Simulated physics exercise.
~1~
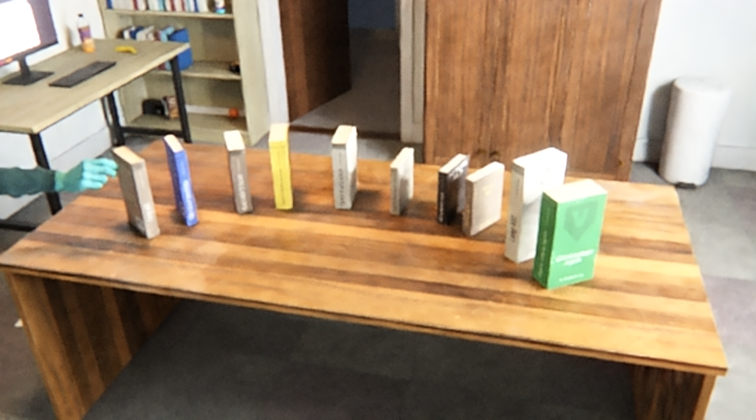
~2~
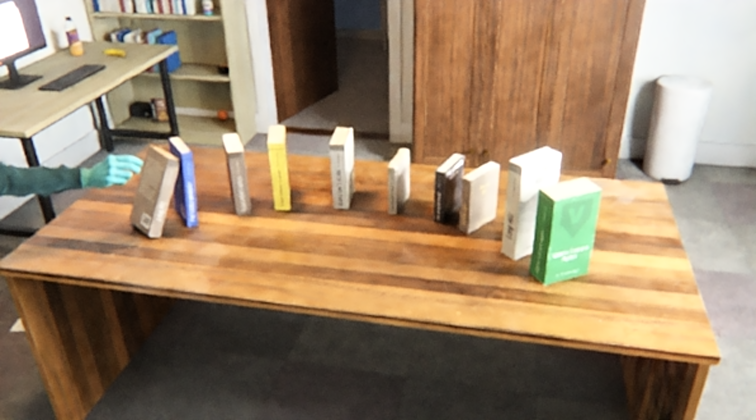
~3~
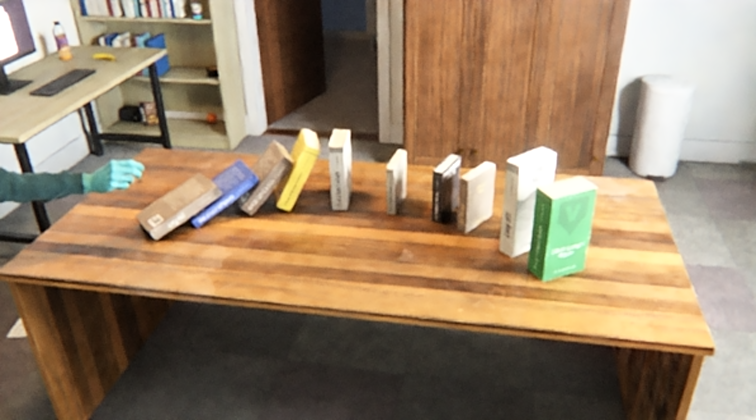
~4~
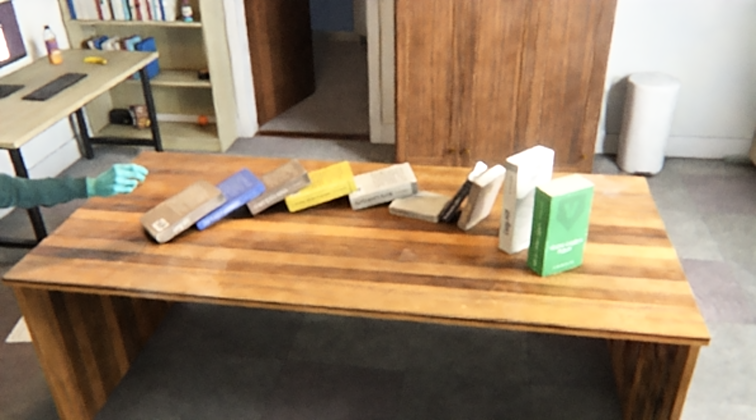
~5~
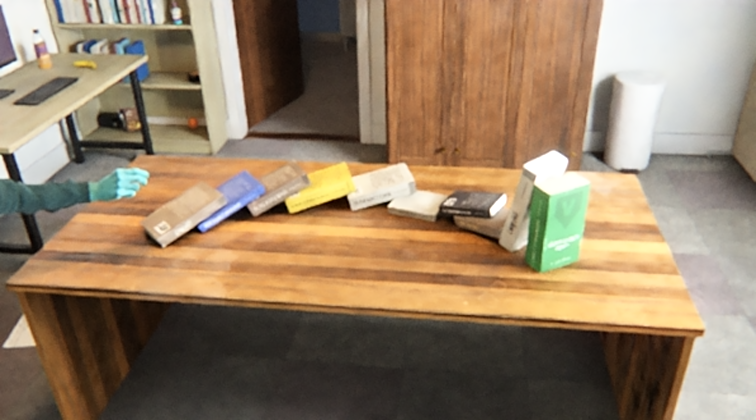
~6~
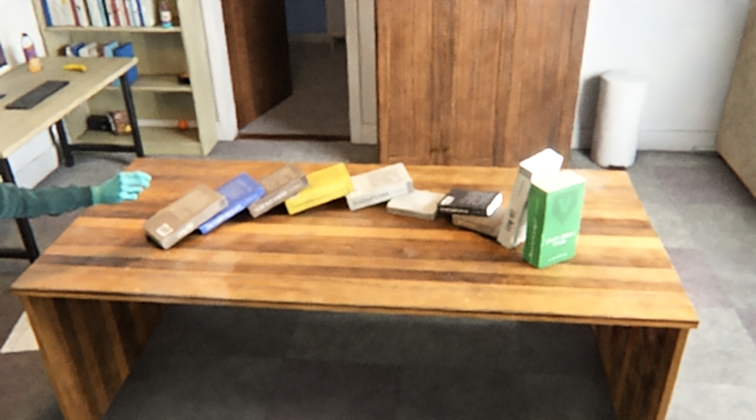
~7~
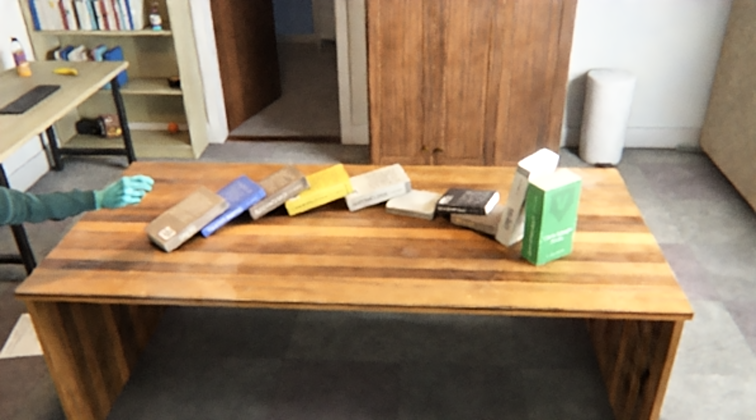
Books on a wooden table topple rightward after a gloved hand's push, leaving the green one standing.
